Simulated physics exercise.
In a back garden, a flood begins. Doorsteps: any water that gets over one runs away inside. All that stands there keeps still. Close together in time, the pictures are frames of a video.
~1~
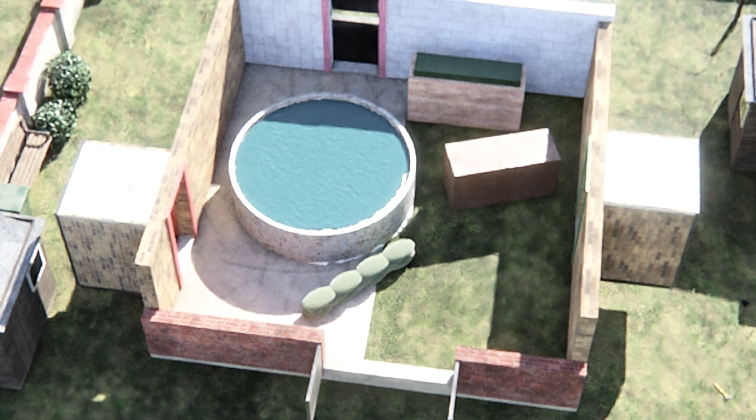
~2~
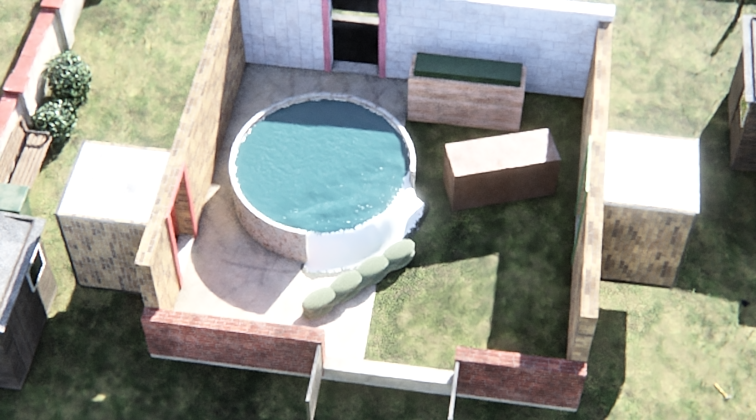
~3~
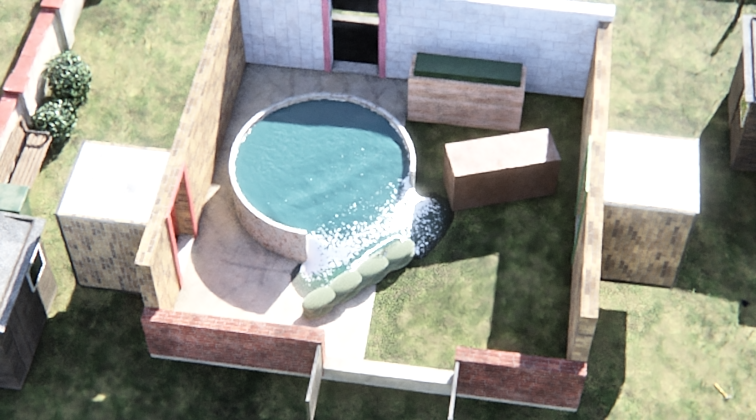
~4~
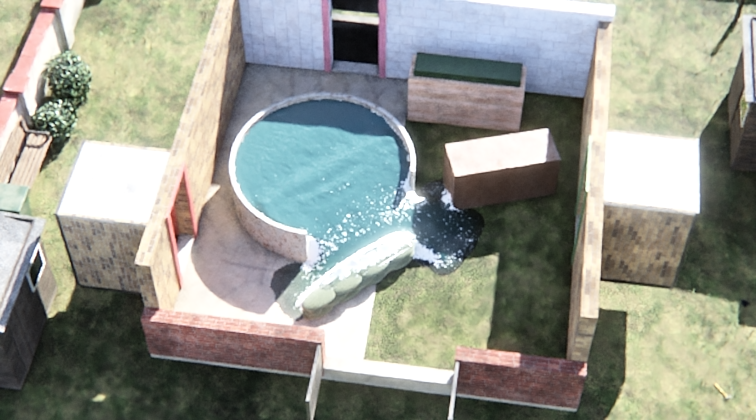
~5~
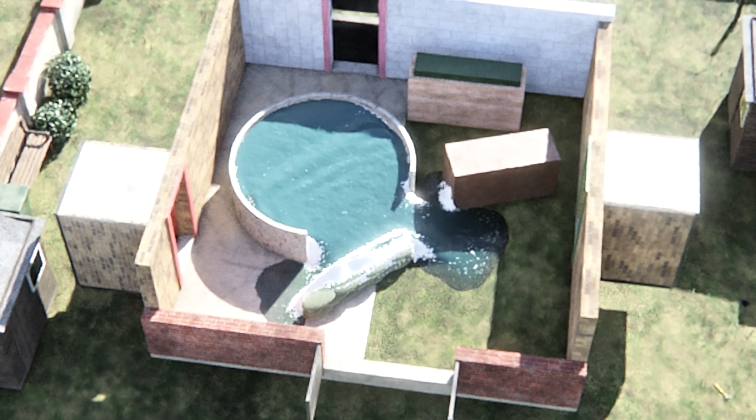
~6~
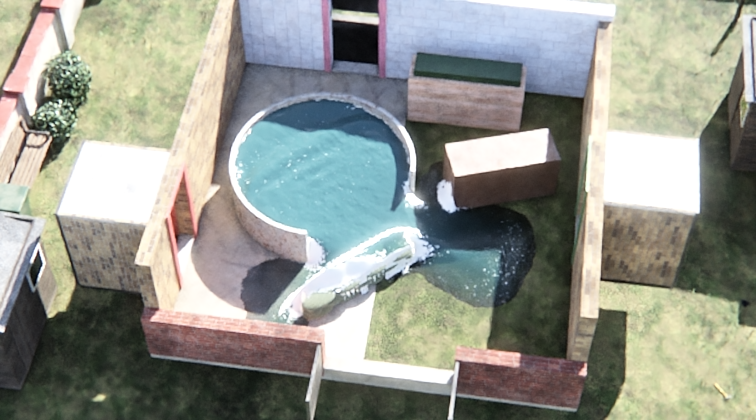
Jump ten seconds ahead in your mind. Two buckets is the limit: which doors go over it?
In order: Red door: Over two buckets. Pink door: Two buckets at most. Green door: Over two buckets.
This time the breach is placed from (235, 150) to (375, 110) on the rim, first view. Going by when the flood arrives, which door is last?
Last in line is the green one.
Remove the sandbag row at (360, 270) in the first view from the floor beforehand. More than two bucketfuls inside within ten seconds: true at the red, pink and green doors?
Here's how it plays out: The red door ends up below, the pink door ends up below, and the green door ends up above.
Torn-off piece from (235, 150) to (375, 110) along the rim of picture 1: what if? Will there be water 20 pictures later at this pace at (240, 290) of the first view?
At that place: Awash.
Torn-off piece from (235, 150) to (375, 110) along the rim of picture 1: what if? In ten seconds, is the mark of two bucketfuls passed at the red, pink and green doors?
Going door by door, the red door remains below, the pink door rises above and the green door remains below.
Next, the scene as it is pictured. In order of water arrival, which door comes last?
It's the pink door.
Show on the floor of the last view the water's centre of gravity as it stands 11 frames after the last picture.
The water centres close to (355, 230).
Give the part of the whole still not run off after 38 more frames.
That works out to about 86 per cent.
A moment on, water covers 50 % of the floor; the red door not reached, the pink door not reached, the green door wet at the sill, nothing in.
Next, water covers 60 % of the floor; the red door under two buckets in, the pink door not reached, the green door over two buckets in.
Then, water covers 75 % of the floor; the red door over two buckets in, the pink door not reached, the green door far over two buckets in.
Later, water covers 95 % of the floor; the red door far over two buckets in, the pink door wet at the sill, nothing in, the green door far over two buckets in.
In the end, water covers 95 % of the floor; the red door far over two buckets in, the pink door under two buckets in, the green door far over two buckets in.
